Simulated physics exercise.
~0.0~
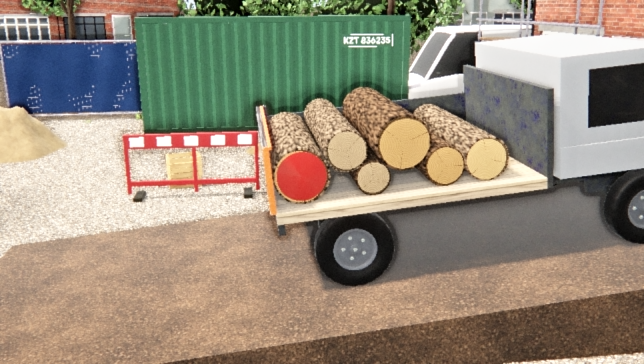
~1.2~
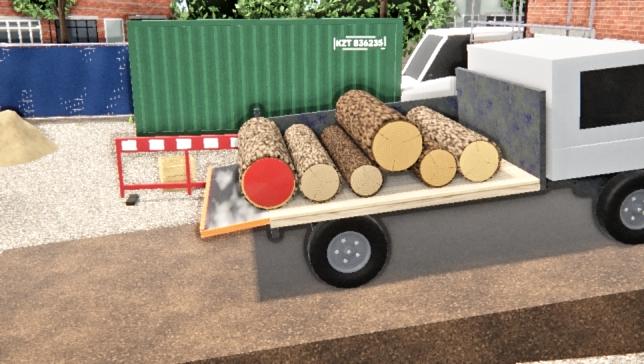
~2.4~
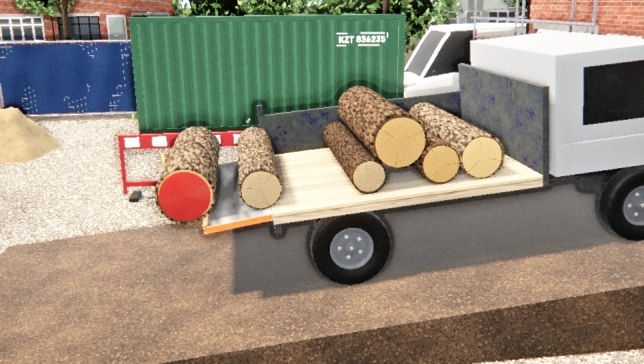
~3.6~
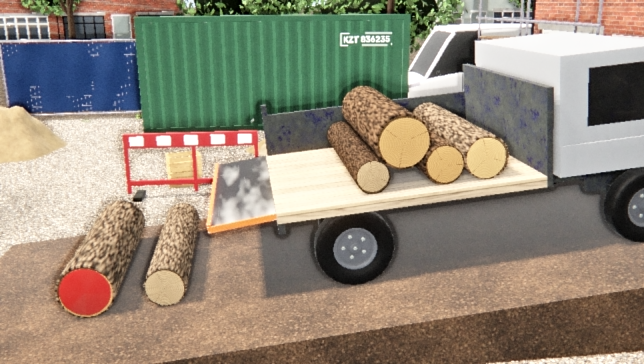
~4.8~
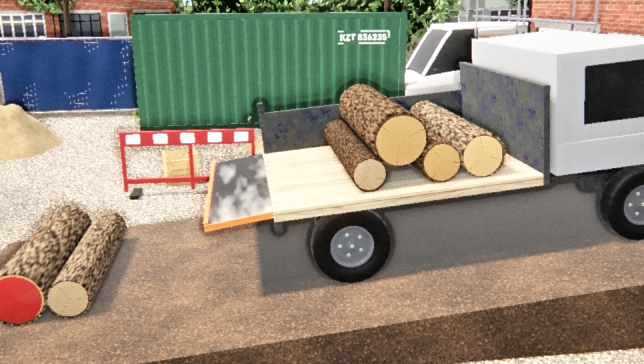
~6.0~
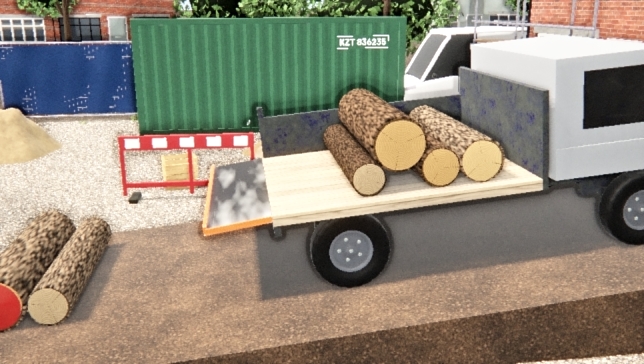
At first, a pick-up truck stands on sloping ground in front of a green container, with six logs lying on its bed and a red-ended one nearest the closed tailgate. The tailgate swings down to the left, and the red-ended log starts rolling after it. It rolls onto the lowered gate with a second log following close behind. The red-ended log drops off the edge, and the other comes down after it. Both roll left across the ground, ending side by side at the left edge of the view, while four logs remain on the truck.
